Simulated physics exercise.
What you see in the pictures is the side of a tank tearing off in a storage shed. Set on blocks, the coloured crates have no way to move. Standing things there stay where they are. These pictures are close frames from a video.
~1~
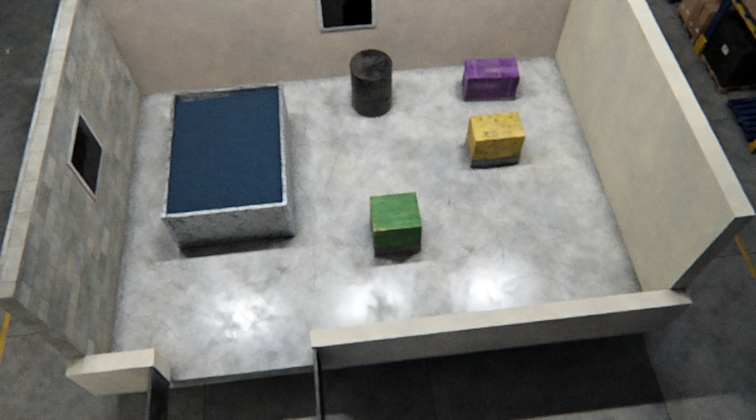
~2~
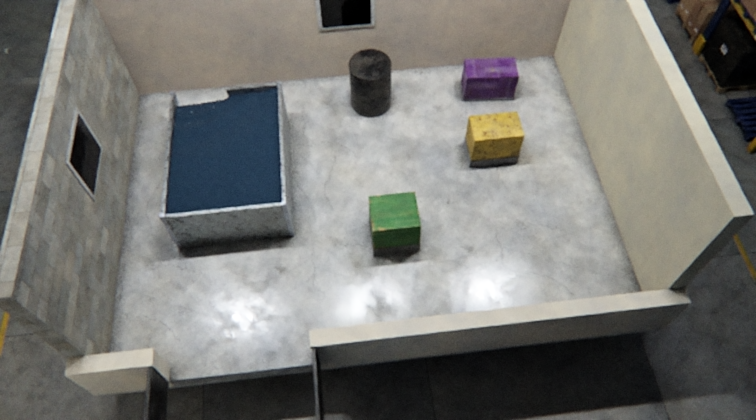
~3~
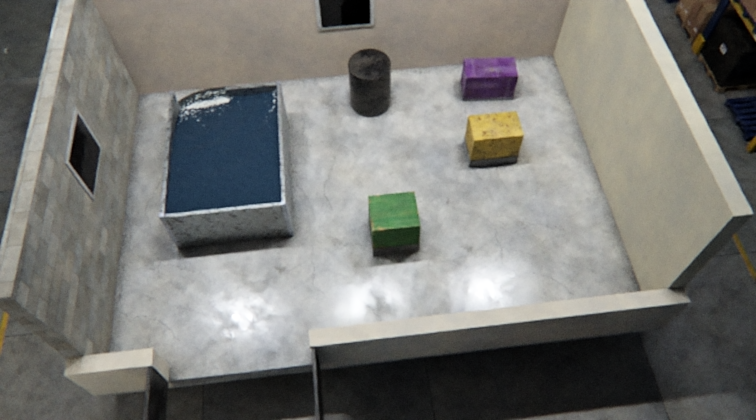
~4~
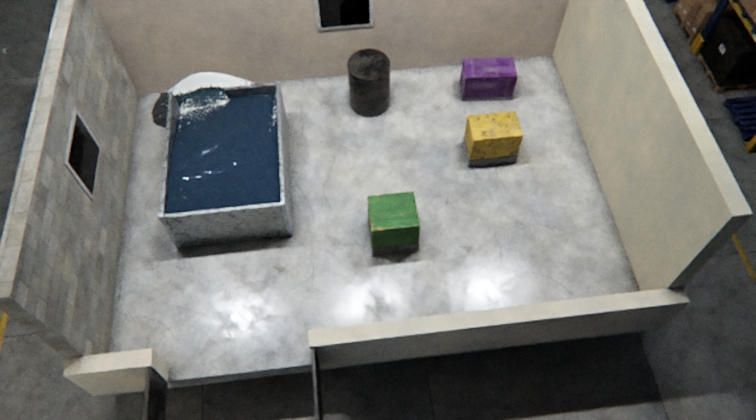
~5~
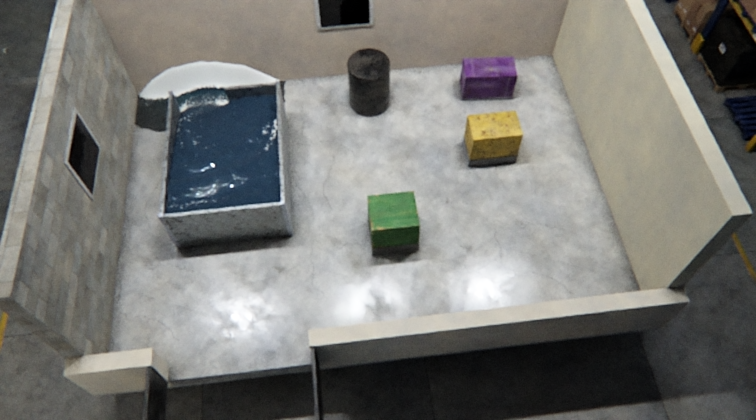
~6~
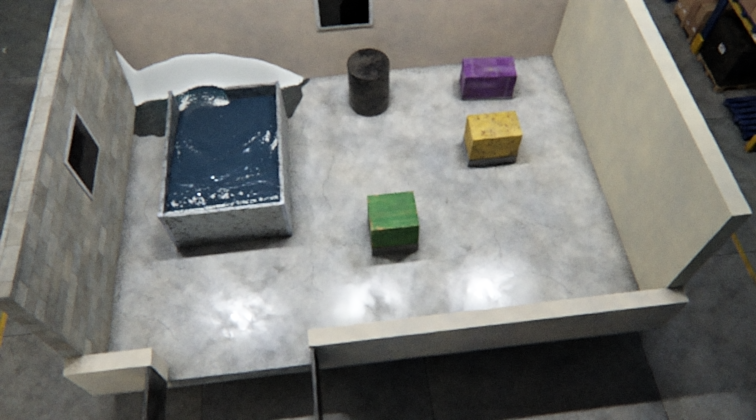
At the start, an open tank of dark blue liquid sits still on the left of a walled room with a black cylinder and green, yellow and purple crates. Its far side gives way, the surface ripples, and liquid pours out behind it, spreading along the back wall while the crates stay put.
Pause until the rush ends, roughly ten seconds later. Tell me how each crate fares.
The green crate will be out of the water's reach. The purple crate will be within the water's reach. The yellow crate will be out of the water's reach.
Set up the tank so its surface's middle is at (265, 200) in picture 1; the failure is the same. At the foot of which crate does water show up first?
Crate marked purple.
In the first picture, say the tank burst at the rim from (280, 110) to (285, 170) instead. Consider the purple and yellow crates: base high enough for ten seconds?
The purple crate is flooded, the yellow crate is flooded.
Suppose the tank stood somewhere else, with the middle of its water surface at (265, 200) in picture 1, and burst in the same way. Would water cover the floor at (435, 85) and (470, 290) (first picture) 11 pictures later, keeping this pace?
Taking them in turn, drenched, then left unwetted.
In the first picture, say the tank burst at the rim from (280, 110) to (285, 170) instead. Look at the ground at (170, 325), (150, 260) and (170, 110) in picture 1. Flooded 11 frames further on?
So it's nothing at the first, nothing at the second and nothing at the third.
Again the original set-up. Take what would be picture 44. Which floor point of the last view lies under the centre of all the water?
The water's middle lies around (294, 191).
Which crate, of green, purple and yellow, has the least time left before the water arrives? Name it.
It's the purple crate.
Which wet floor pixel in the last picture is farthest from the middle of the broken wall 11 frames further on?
Point: (503, 66) in the last picture's pixels.
A moment on, water covers 15 % of the floor; the green crate not reached, the purple crate not reached, the yellow crate not reached.
Next, water covers 35 % of the floor; the green crate not reached, the purple crate water round its plinth, the yellow crate not reached.
Then, water covers 55 % of the floor; the green crate water round its plinth, the purple crate water round its plinth, the yellow crate water round its plinth.
Later, water covers 95 % of the floor; the green crate water round its plinth, the purple crate water round its plinth, the yellow crate water round its plinth.
In the end, water covers 100 % of the floor; the green crate stayed above the water, the purple crate was topped, the yellow crate stayed above the water.
